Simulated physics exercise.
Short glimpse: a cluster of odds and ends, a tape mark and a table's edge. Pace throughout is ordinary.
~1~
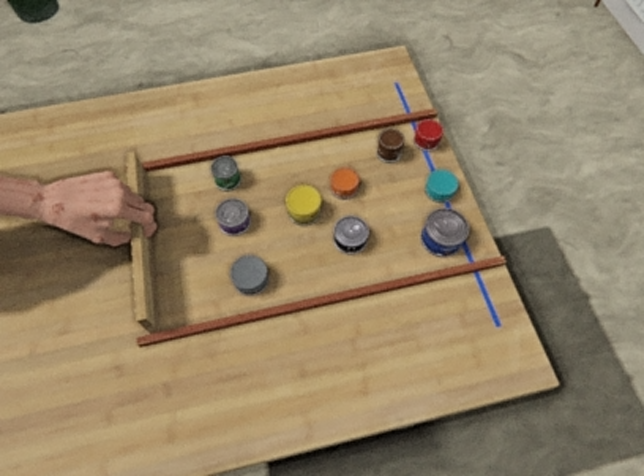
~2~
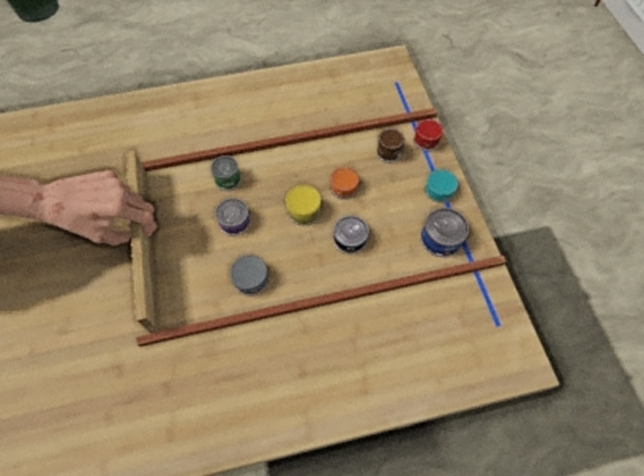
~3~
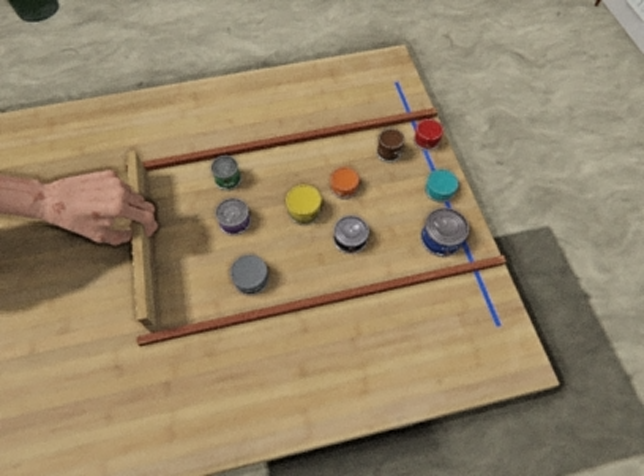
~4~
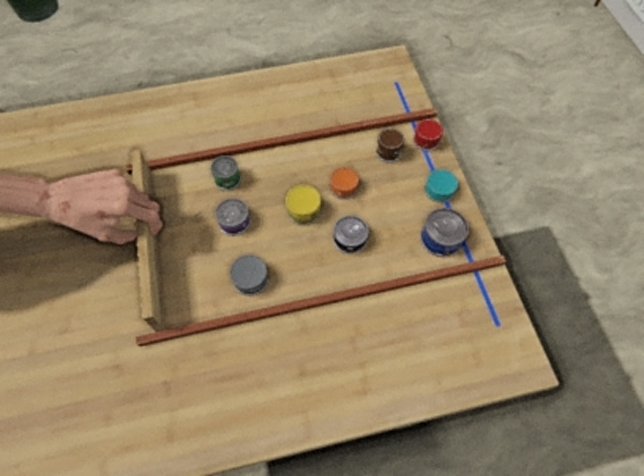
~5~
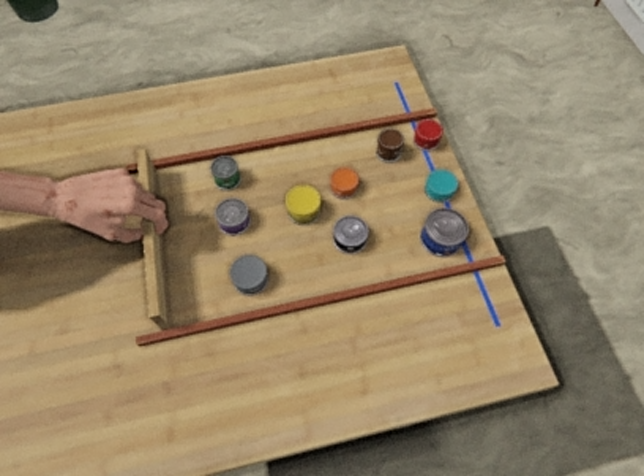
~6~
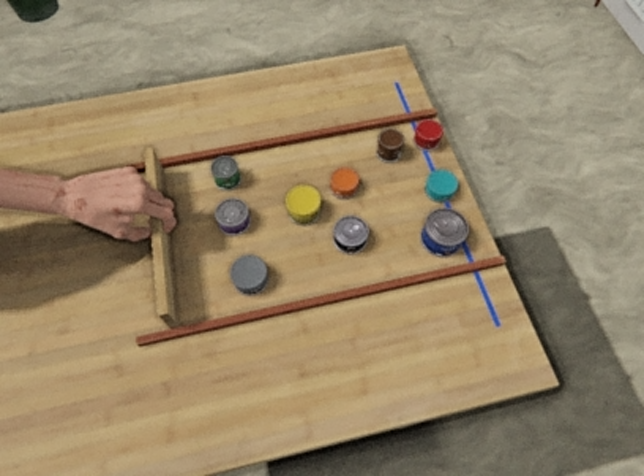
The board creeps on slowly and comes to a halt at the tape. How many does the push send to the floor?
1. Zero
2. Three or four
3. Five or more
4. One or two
3, five or more.
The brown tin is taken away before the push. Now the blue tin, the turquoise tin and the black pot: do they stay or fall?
Blue tin down; turquoise tin down; black pot still up.
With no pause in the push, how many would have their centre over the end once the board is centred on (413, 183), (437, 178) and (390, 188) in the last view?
Respectively, 2, 5 and 0.
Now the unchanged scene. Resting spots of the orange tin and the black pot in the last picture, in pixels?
Roughly (442, 153) for the first and roughly (468, 205) for the second.
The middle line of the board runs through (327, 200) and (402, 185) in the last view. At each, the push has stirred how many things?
The first count is 6, and then it's 10.
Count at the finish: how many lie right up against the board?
Number: 5.
Early on, none off yet; red pot at rest near (428, 135); turquoise tin at rest near (441, 186); blue tin at rest near (444, 233).
A while later, none off yet; red pot moving near (435, 133); turquoise tin travelled about its own width near (470, 185); blue tin travelled a little near (466, 227).
Finally, the number that fall off is five or more; lost, yellow pot, brown tin, blue tin, turquoise tin and red pot.
